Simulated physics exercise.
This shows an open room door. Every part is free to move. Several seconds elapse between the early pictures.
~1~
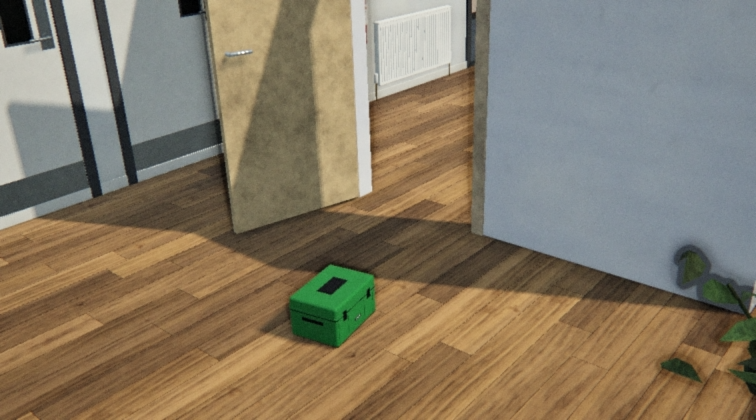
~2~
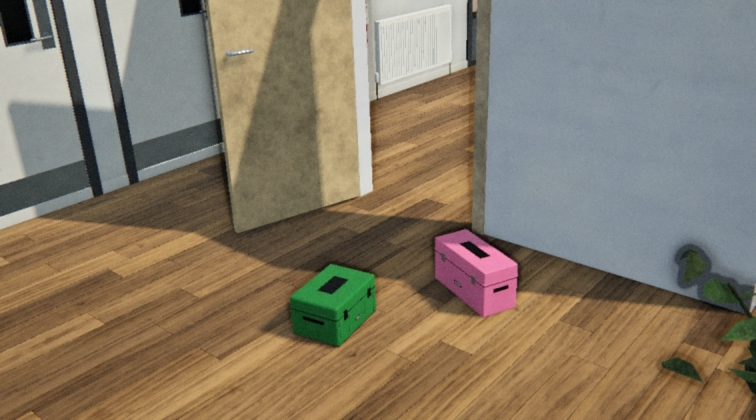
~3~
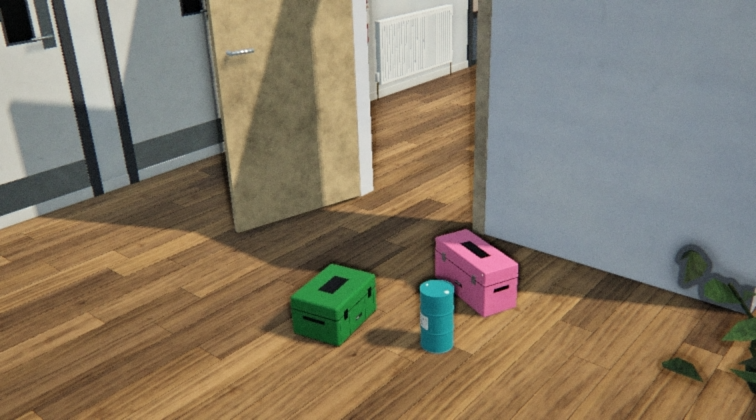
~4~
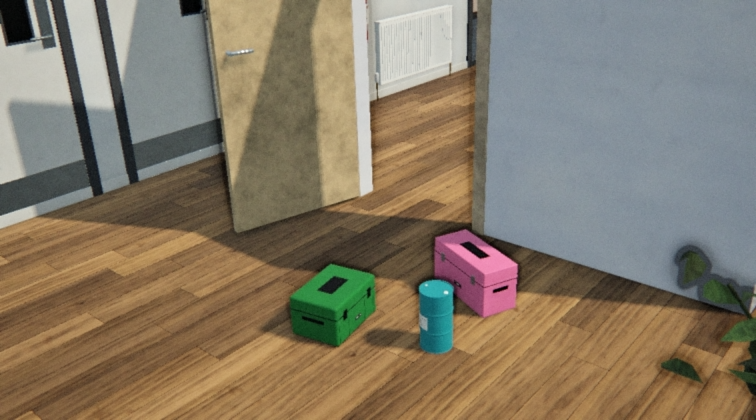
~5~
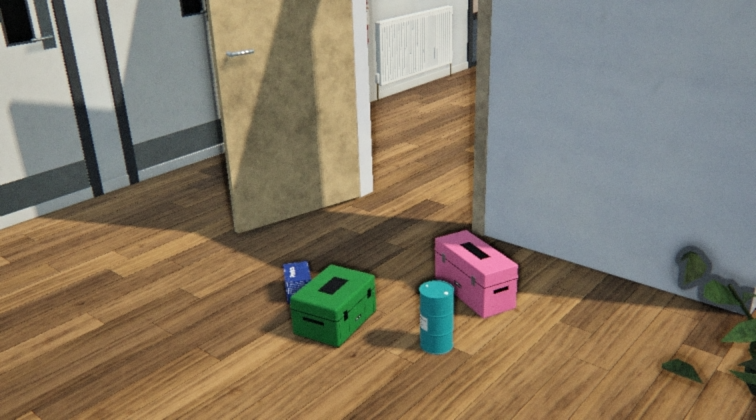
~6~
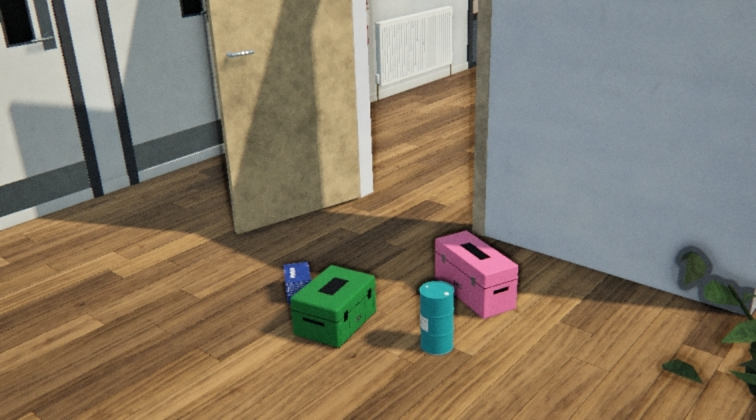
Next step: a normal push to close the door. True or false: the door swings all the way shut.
True.
Then, 1.10 s after the last picture, door 70° open.
Then, 1.90 s after the last picture, door 32° open.
At rest, door 0° open; all 4 in place. Seen from the same camera at the end, blue box near (298, 283).
